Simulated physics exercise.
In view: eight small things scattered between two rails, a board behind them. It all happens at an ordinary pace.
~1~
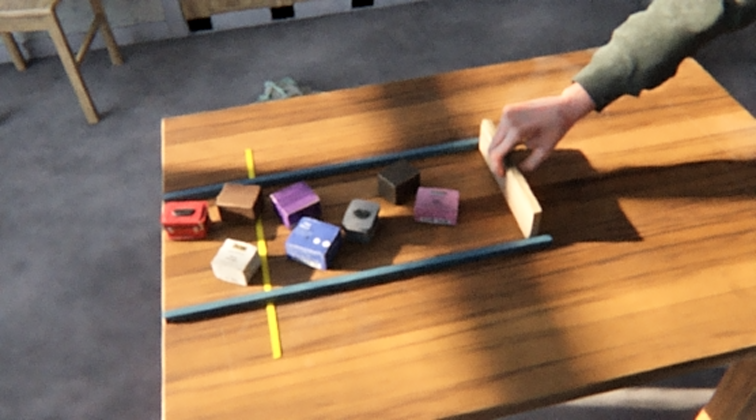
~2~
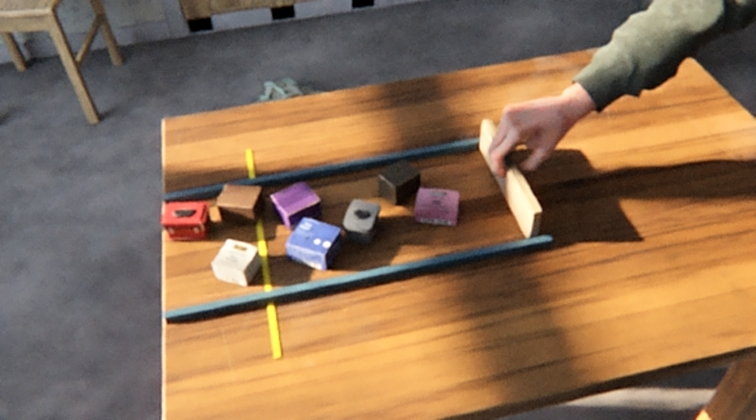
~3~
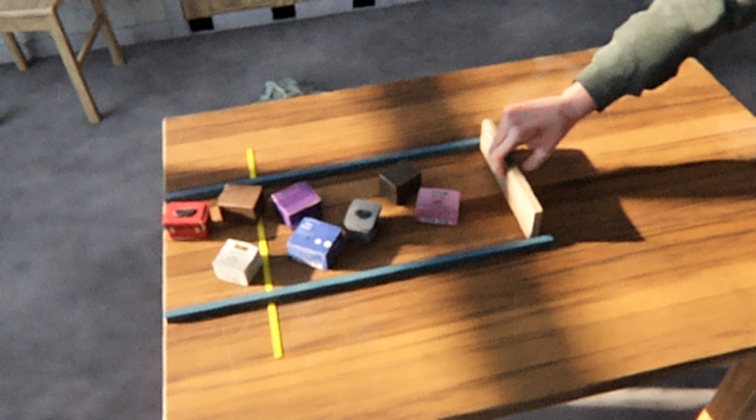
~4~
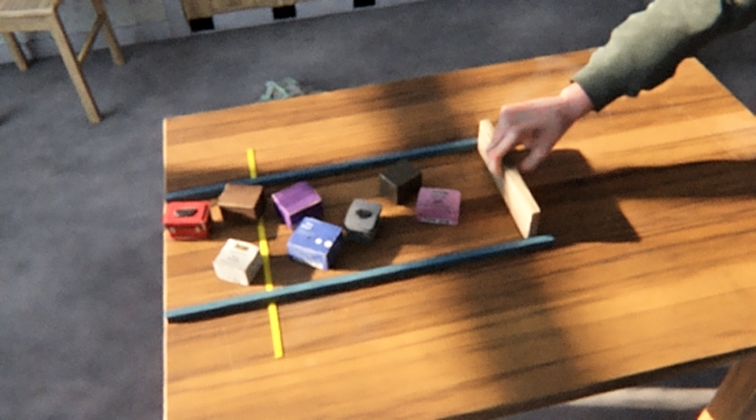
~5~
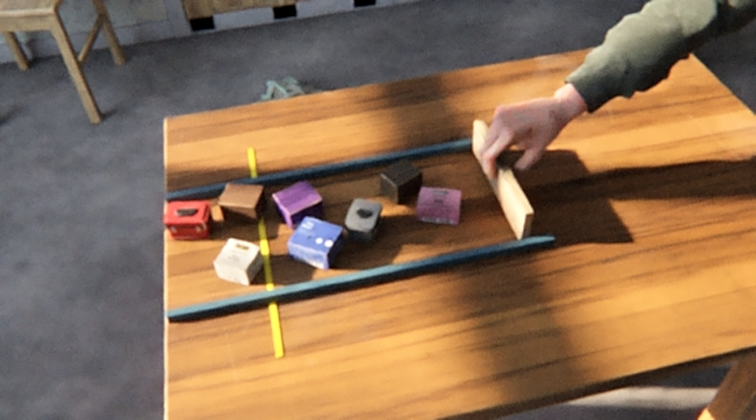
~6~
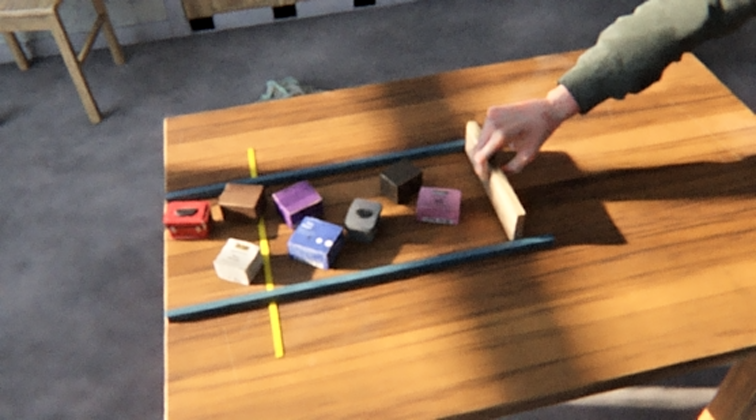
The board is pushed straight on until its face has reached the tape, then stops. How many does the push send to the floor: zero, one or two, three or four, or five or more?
The number that fall off is one or two.
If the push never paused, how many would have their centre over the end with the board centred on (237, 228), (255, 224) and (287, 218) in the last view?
It would be 2, 2 and 1.
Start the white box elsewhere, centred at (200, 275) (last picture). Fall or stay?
Then it is kept.
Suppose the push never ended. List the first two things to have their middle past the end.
They are the red case, the brown block.
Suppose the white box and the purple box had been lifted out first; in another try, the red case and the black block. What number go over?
Fallen: 0, and 0 in the other try.
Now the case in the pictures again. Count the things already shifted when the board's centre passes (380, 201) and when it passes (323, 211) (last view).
At the one place 4, at the other 7.
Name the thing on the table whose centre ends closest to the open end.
It is the brown block.
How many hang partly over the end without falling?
The number is 1.
Early on, none off yet; red case at rest near (190, 221); white box at rest near (239, 262); brown block at rest near (243, 203).
A while later, none off yet; red case at rest near (189, 221); white box at rest near (239, 262); brown block travelled a little near (232, 206).
Finally, the number that fall off is one or two; lost, red case.
